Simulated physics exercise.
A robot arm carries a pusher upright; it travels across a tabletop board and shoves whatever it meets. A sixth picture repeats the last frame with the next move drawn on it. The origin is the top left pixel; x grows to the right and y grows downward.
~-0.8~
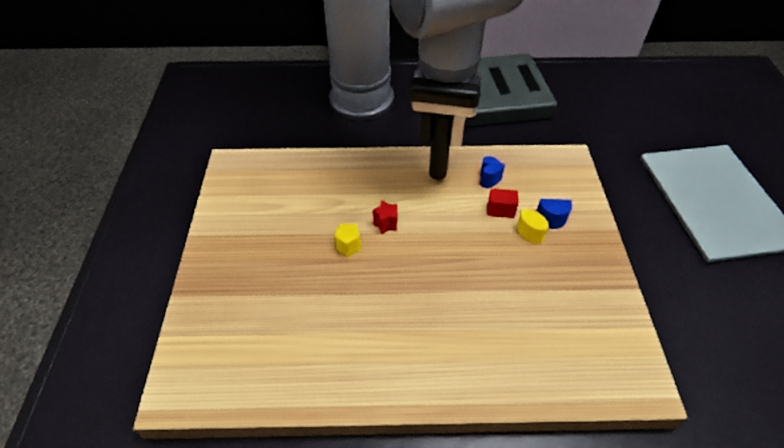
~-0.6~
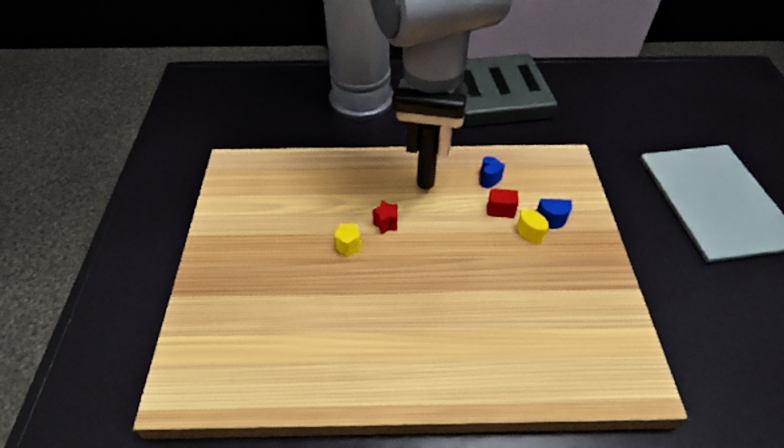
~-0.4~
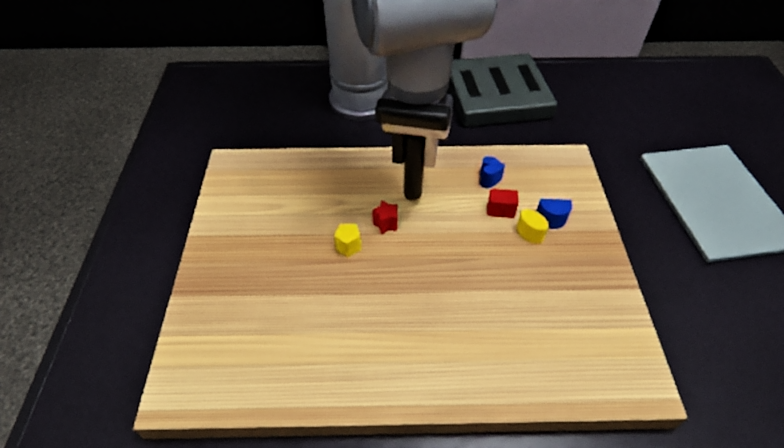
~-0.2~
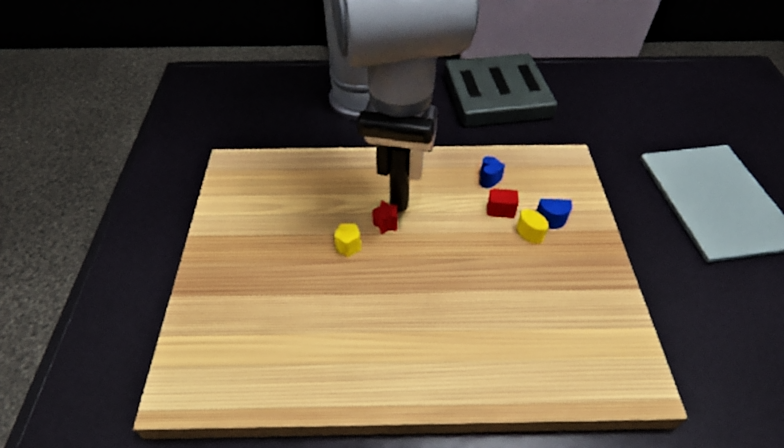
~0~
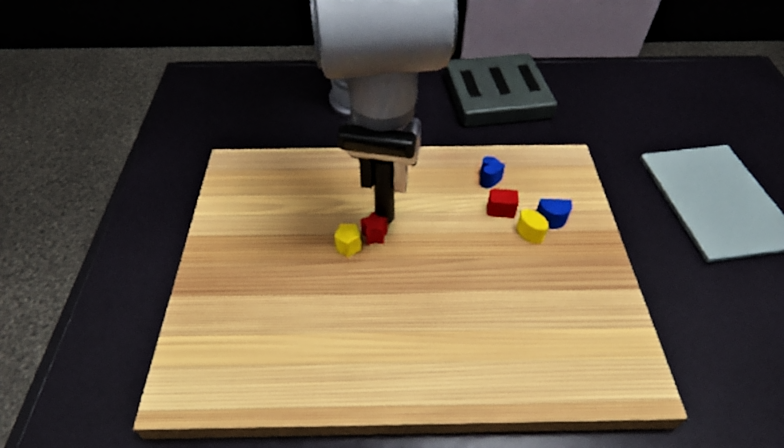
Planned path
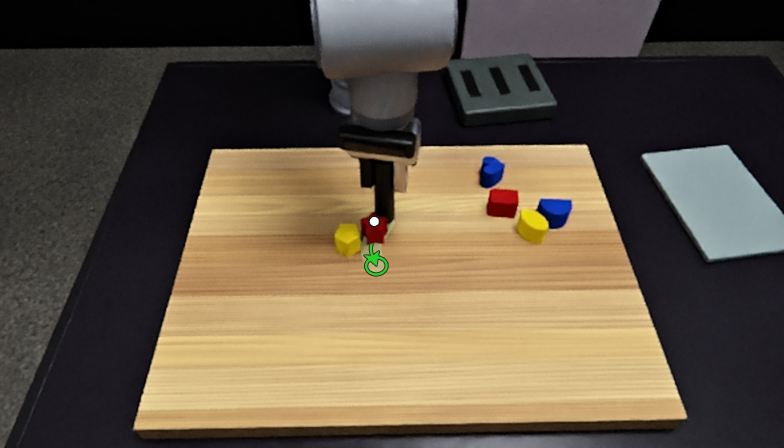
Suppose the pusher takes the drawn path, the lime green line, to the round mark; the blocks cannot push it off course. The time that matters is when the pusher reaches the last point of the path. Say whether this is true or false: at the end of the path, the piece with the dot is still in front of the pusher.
False
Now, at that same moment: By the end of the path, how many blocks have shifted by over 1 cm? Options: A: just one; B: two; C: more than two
My pick is B.
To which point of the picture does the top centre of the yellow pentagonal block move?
I expect it at (330, 243).
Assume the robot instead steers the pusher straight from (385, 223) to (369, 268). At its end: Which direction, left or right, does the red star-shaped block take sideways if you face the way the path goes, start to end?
With start-to-end as forward, it shifts right.
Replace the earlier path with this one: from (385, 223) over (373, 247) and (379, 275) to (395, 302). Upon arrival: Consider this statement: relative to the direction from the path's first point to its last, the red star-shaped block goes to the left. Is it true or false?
My answer: False.
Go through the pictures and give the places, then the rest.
The first frame shows lower end of the pusher at (438, 173), tops of blocks, yellow pentagonal block at (347, 232), red star-shaped block at (386, 210).
The second frame shows pusher at (426, 183), blocks as before.
The third frame shows pusher at (413, 194), blocks as before.
The fourth frame shows pusher at (399, 205), blocks as before.
The fifth frame shows pusher at (385, 217), yellow pentagonal block at (347, 232), red star-shaped block at (374, 221).
The drawn path runs from (385, 223) via (376, 236) and (371, 251), ending at (376, 266); the dot is on the red star-shaped block.
On the path given first. Halfway along, pusher at (372, 238); yellow pentagonal block at (333, 240); red star-shaped block at (357, 241), turned 15° clockwise.
At the end, pusher at (376, 260); yellow pentagonal block at (330, 243); red star-shaped block at (352, 250), turned 45° clockwise.
